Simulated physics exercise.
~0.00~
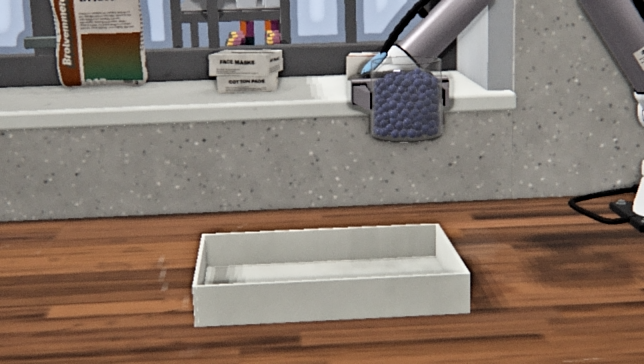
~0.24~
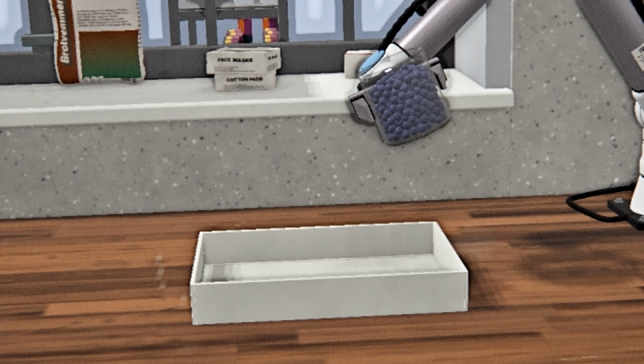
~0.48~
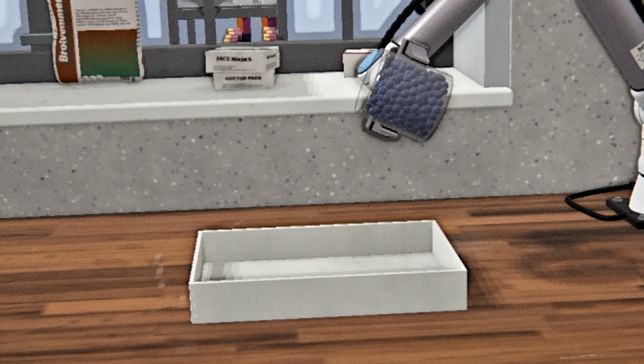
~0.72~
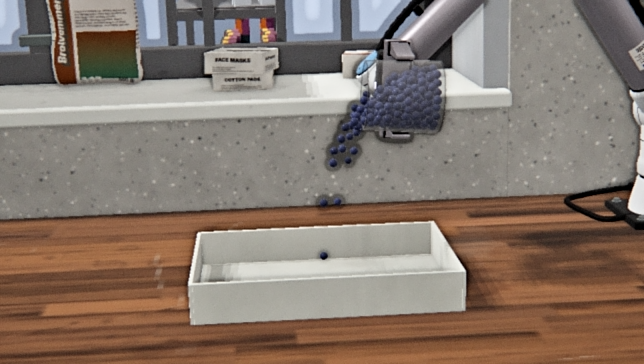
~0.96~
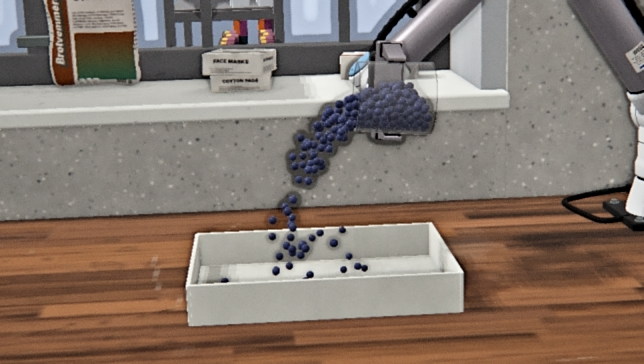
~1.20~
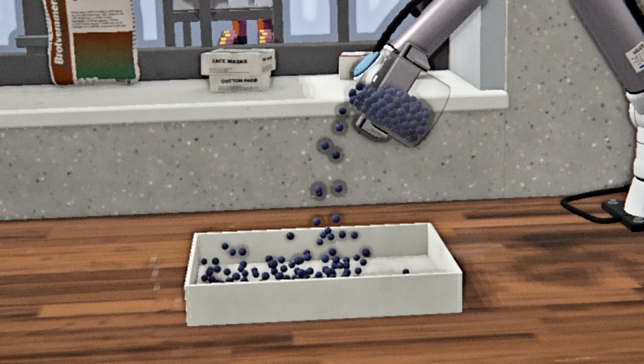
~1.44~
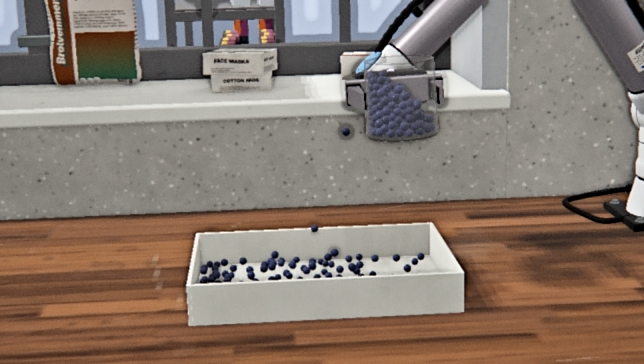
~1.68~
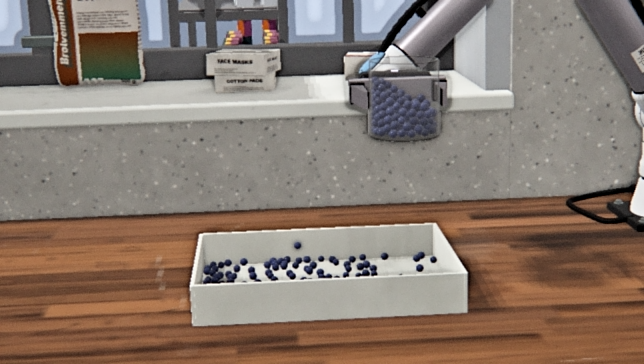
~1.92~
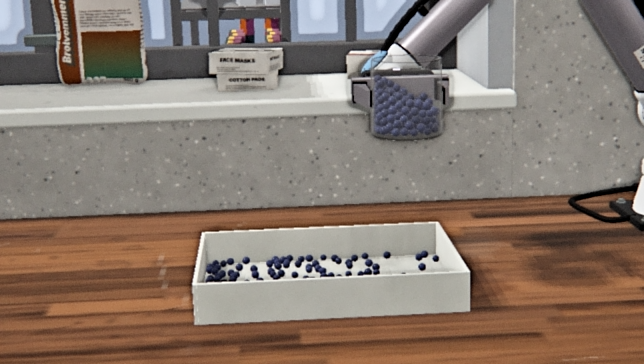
A robot arm tips a clear beaker, spills some dark blue beads into a white tray, then rights it.
